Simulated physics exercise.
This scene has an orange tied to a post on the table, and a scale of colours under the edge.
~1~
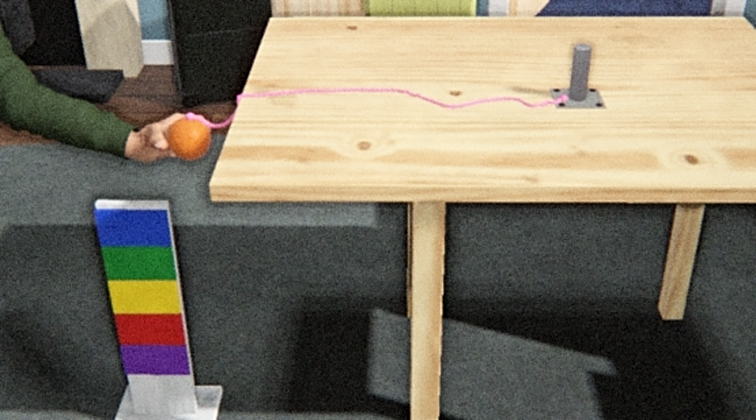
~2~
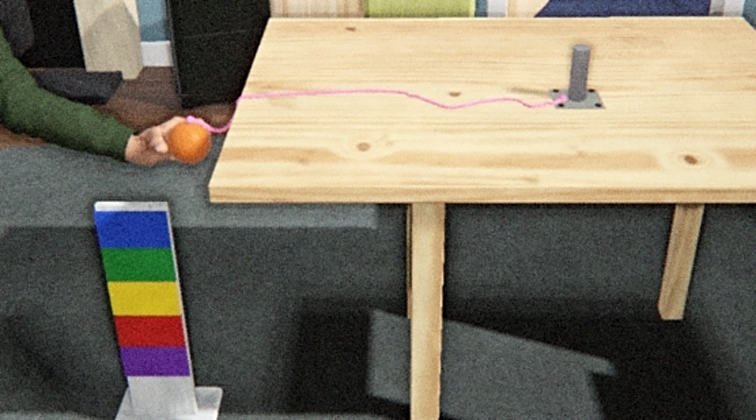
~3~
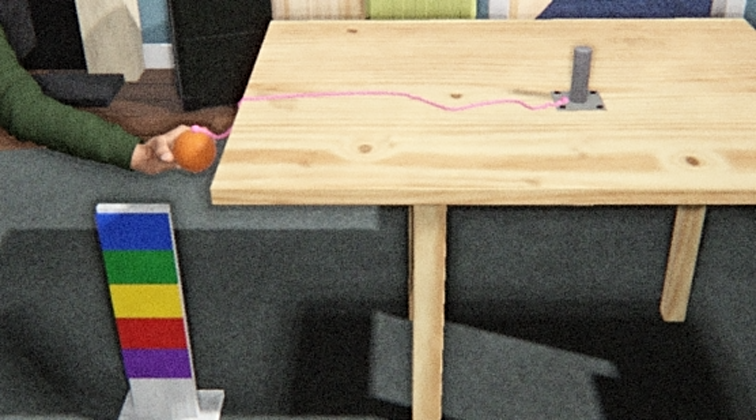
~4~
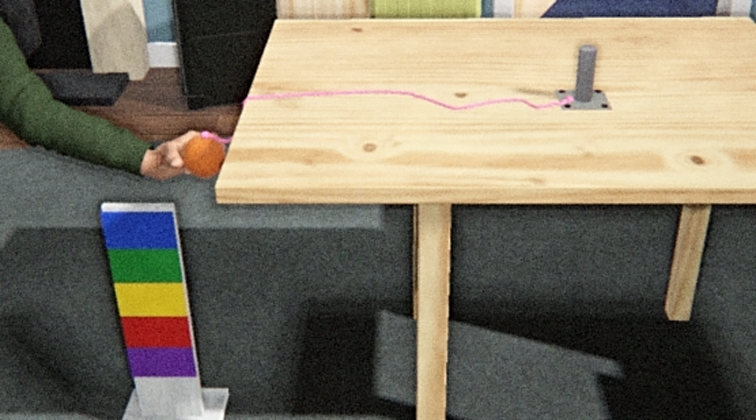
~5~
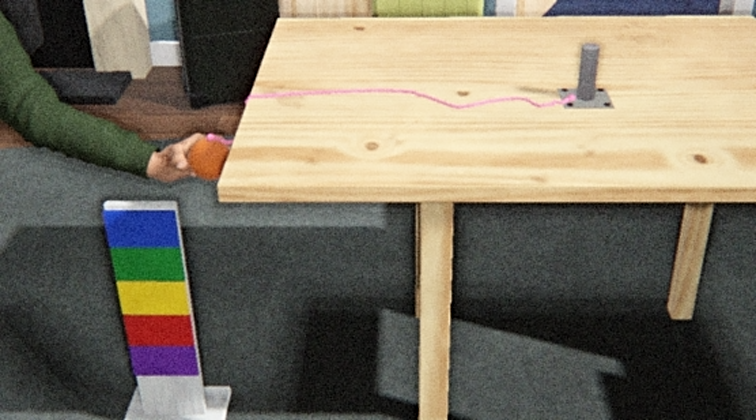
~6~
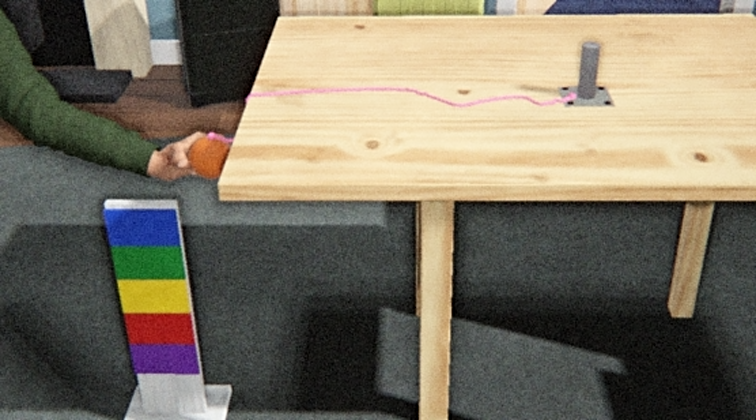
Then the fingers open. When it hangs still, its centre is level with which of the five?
With blue.
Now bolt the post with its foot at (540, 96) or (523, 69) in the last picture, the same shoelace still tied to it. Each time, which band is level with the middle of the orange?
In turn, green and then green.
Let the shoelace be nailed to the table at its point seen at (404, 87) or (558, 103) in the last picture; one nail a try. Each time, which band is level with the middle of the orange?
First try no band, second try blue.
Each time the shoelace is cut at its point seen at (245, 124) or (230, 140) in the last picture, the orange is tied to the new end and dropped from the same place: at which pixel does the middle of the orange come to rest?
Roughly (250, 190), (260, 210).
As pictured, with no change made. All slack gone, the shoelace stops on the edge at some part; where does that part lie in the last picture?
Roughly (288, 93).
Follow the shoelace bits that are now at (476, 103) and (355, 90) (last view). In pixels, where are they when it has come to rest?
One finishes at (451, 98) and the other at (313, 101).
Soon after, orange near (278, 221); level with blue.
Then, orange near (243, 226); level with blue.
At rest, orange near (259, 228); level with blue. The shoelace holds its middle at blue.
